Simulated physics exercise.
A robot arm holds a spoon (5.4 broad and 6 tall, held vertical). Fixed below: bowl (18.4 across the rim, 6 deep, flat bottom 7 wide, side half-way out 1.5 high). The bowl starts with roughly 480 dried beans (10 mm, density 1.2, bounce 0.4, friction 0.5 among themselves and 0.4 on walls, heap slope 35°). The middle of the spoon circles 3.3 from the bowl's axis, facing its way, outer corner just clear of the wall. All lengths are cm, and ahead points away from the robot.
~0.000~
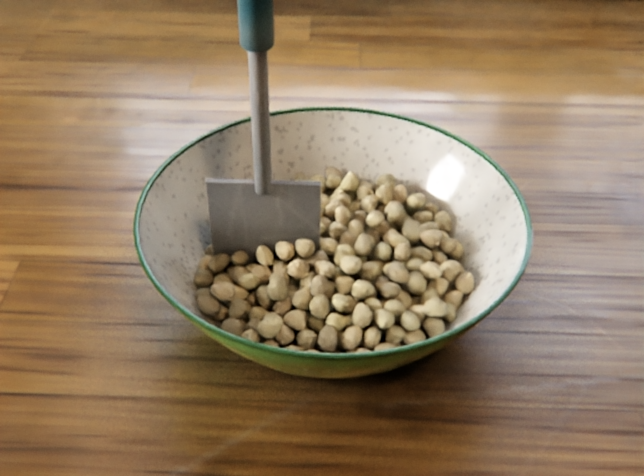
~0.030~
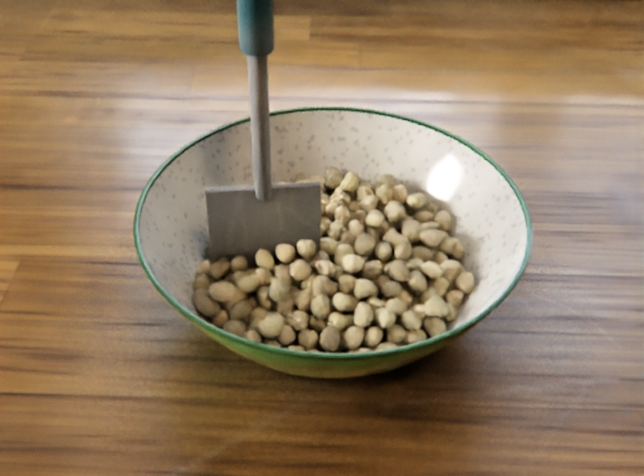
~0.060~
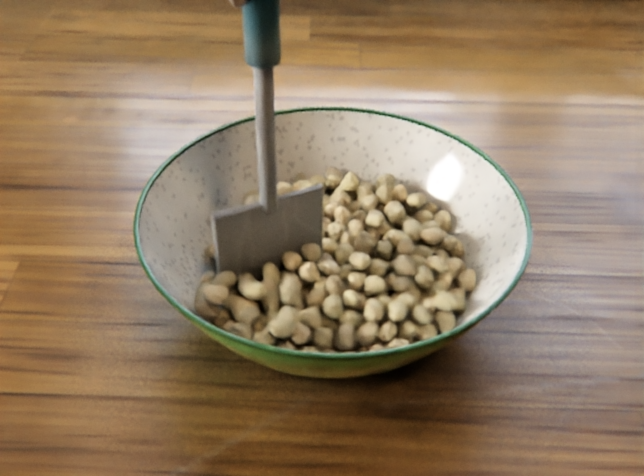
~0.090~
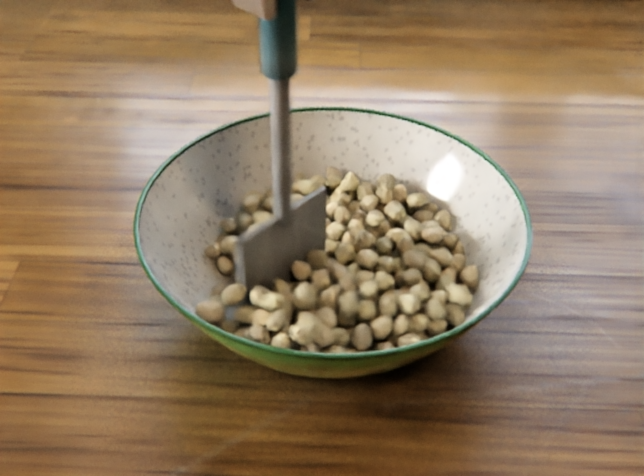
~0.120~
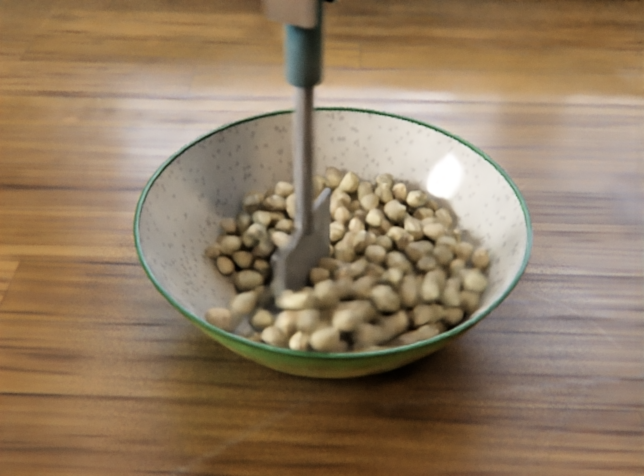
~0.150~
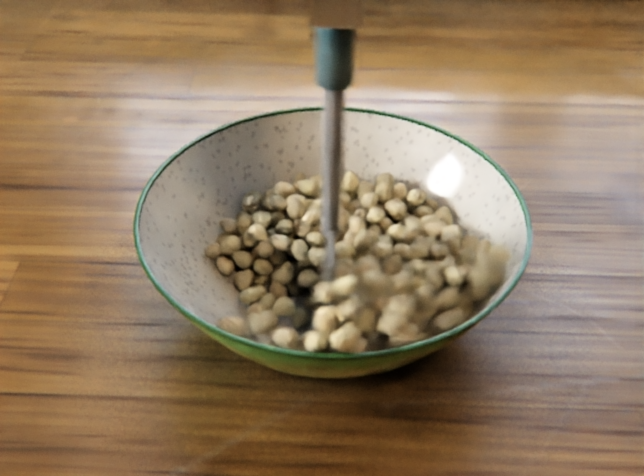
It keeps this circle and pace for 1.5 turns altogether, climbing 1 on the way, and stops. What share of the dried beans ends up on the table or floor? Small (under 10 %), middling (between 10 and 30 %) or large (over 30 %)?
A middling share, between 10 and 30 %, ends on the table or floor.
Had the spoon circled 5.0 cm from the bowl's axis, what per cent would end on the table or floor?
In that case some 5 per cent.
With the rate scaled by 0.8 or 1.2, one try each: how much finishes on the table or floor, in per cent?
About 5 and 25 per cent.
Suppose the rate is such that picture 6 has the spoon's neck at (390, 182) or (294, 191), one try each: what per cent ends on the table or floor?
About 40 and 10 per cent.
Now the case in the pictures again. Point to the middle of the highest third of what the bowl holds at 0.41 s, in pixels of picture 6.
At about (308, 150).
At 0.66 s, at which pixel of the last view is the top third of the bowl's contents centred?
At about (322, 323).
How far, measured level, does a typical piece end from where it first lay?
Roughly 8 cm.
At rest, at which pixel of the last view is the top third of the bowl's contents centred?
Near (386, 231).
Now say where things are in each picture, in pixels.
Spoon neck at (262, 155), 0° round; upper third of the load around (340, 253), from x 205 to 465, top at y 175; 480 in the bowl, in the first picture.
Spoon neck at (262, 160), 8° round; upper third of the load around (337, 255), from x 200 to 465, top at y 175, in the second picture.
Spoon neck at (268, 173), 27° round; upper third of the load around (341, 270), from x 205 to 465, top at y 175, in the third picture.
Spoon neck at (282, 186), 48° round; upper third of the load around (344, 284), from x 210 to 470, top at y 175, in the fourth picture.
Spoon neck at (305, 194), 68° round; upper third of the load around (363, 288), from x 215 to 480, top at y 175, in the fifth picture.
Spoon neck at (332, 198), 89° round; upper third of the load around (388, 282), from x 215 to 500, top at y 175; 480 in the bowl, in the sixth picture.
By 0.41 s, 264° round, highest piece 9 above the table; 434 in the bowl, 25 on the table or floor, 21 in flight or on the tool.
By 0.66 s, 79° round, highest piece 8 above the table; 395 in the bowl, 81 on the table or floor, 4 in flight or on the tool.
By 0.99 s, 180° round, highest piece 6 above the table; 381 in the bowl, 99 on the table or floor.
By 1.69 s, 180° round, highest piece 5 above the table; 381 in the bowl, 99 on the table or floor.
Final count, 381 in the bowl, 99 on the table or floor. That is 21 % on the table or floor.
